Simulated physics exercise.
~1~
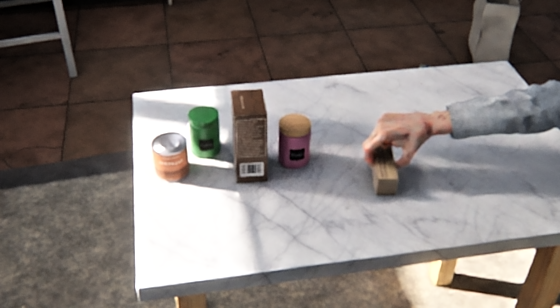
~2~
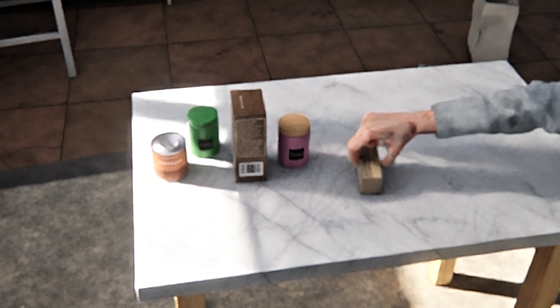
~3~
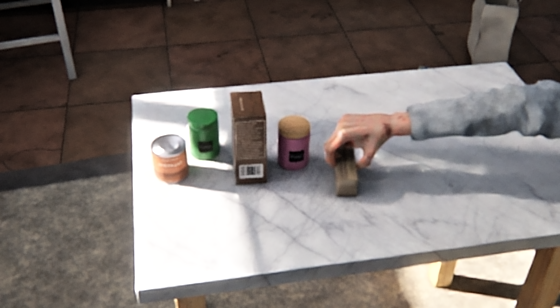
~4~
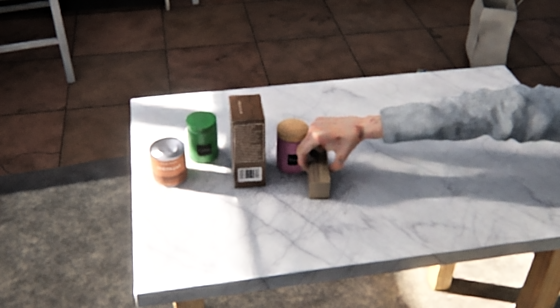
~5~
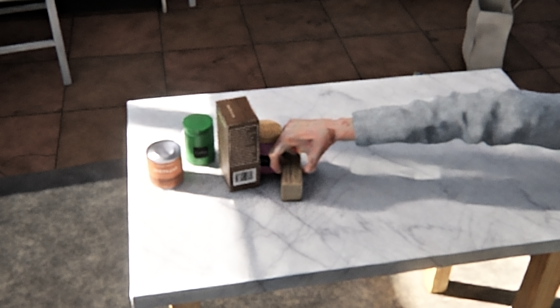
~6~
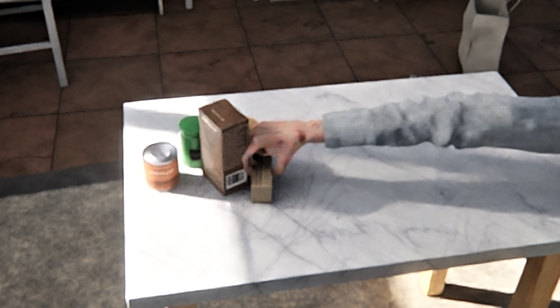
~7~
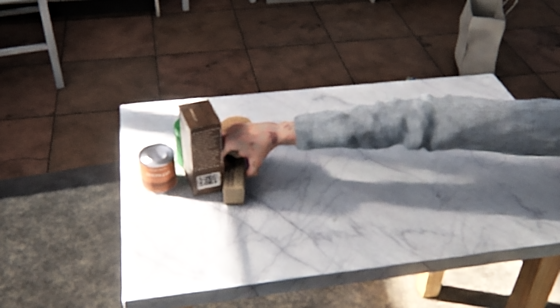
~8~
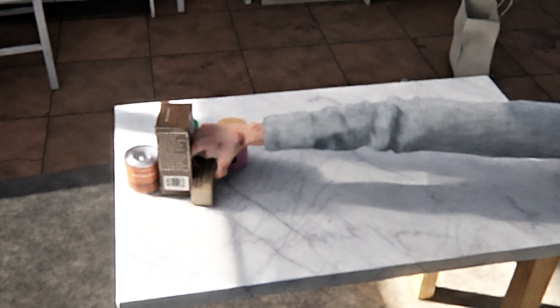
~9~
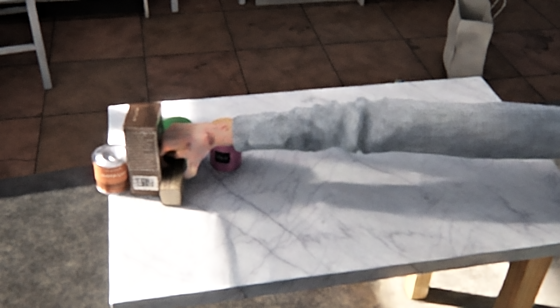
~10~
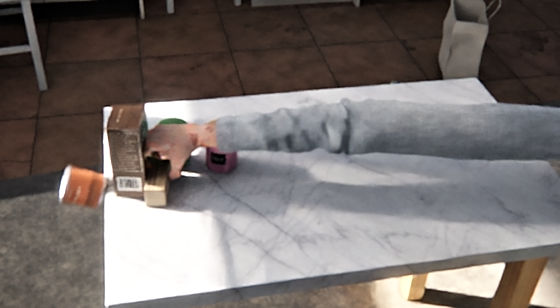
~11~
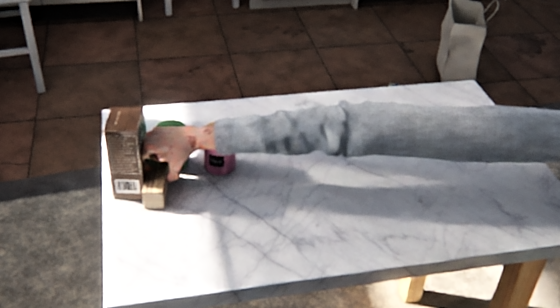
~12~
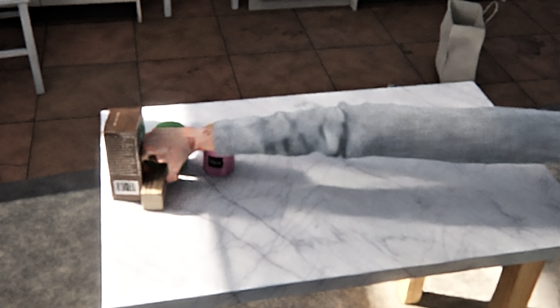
The clip shows a hand sliding a small block leftward across a marble table, pushing a brown carton and nudging a pink jar aside; the carton shoves an orange tin off the left edge, and the hand stops with the carton upright at the edge and both jars still on the table.
